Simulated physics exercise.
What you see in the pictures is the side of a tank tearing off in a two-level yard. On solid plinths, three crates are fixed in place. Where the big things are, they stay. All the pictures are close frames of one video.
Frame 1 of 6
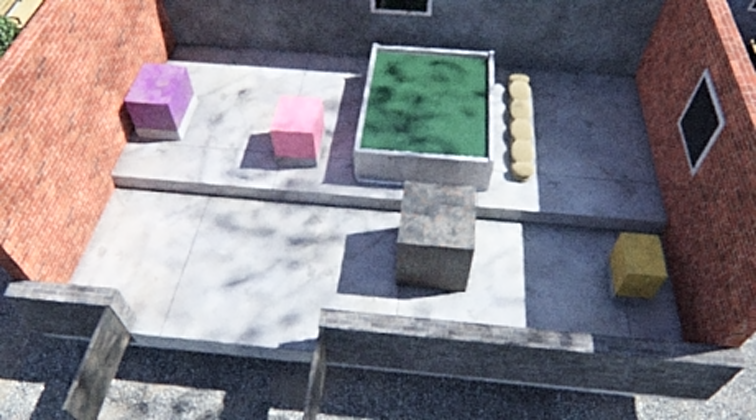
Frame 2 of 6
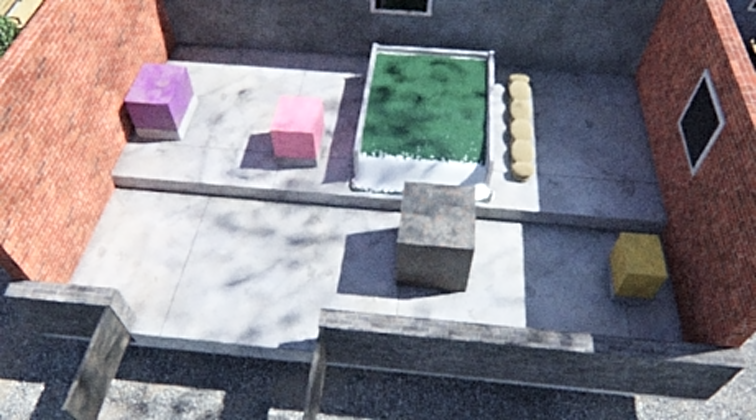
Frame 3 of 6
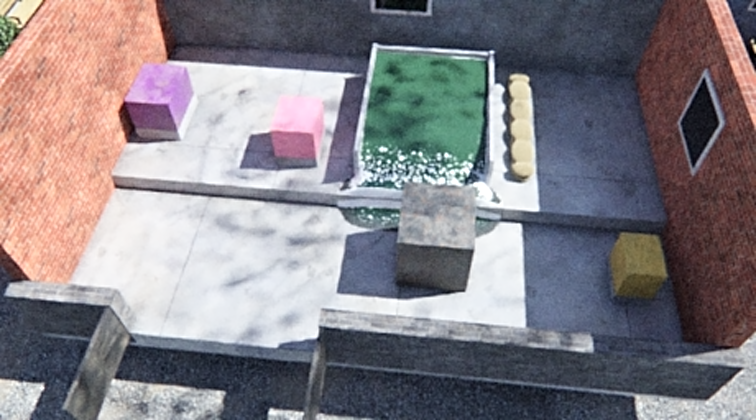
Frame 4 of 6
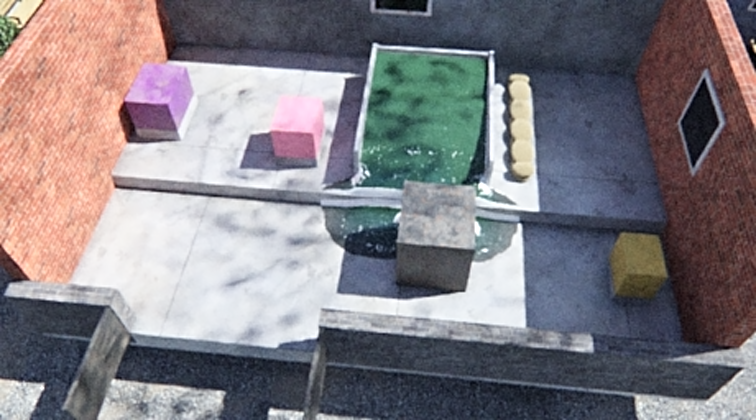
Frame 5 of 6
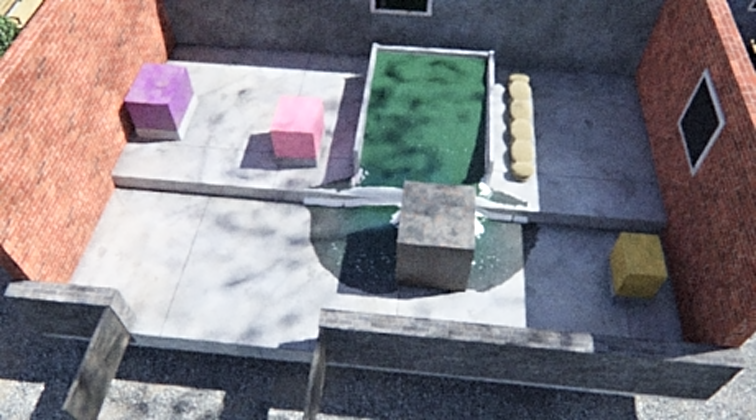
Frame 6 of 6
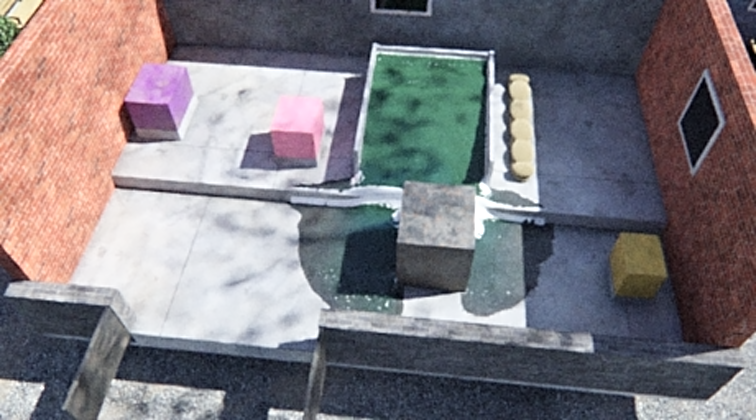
Tank of green water losing its near side in a walled yard, water pouring over the step and spreading around a grey block.
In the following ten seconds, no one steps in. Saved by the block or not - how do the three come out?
The pink crate sits high enough. The purple crate sits high enough. The yellow crate sits too low.
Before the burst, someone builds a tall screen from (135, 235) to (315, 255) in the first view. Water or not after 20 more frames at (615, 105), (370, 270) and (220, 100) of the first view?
One by one: Spared, soaked, spared.
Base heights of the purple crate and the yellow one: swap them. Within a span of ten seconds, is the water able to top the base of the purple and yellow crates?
Result: The purple crate comes through fine; the yellow crate gets splashed.
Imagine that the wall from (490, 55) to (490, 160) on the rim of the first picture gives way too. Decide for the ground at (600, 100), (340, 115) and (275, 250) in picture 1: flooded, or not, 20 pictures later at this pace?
In sequence: Inundated, untouched, untouched.
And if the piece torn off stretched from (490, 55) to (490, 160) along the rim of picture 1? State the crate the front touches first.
First in line is the yellow one.
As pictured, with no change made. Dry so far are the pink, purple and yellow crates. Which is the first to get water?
That's the yellow crate.
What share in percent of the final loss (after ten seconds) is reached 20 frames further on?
Around 50 percent.
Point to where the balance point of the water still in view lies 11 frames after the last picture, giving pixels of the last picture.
The centre of mass sits at about (432, 198).
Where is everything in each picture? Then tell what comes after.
The first frame shows still water in the tank at (428, 103).
In the second frame, water pours out at (422, 175) and has run to (352, 181).
In the third frame, water pours out at (422, 176) and has run to (346, 207).
In the fourth frame, the front is at (500, 247), out from the gap at (422, 176).
In the fifth frame, water pours out at (422, 177) and has run to (350, 281).
In the sixth frame, the front is at a hidden place, out from the gap at (422, 177).
A moment on, water covers 25 % of the floor; the pink crate not reached, the purple crate not reached, the yellow crate water round its plinth.
Next, water covers 40 % of the floor; the pink crate not reached, the purple crate not reached, the yellow crate water round its plinth.
Then, water covers 45 % of the floor; the pink crate not reached, the purple crate not reached, the yellow crate water round its plinth.
Later, water covers 45 % of the floor; the pink crate not reached, the purple crate not reached, the yellow crate water round its plinth.
In the end, water covers 45 % of the floor; the pink crate stayed above the water, the purple crate stayed above the water, the yellow crate was topped.
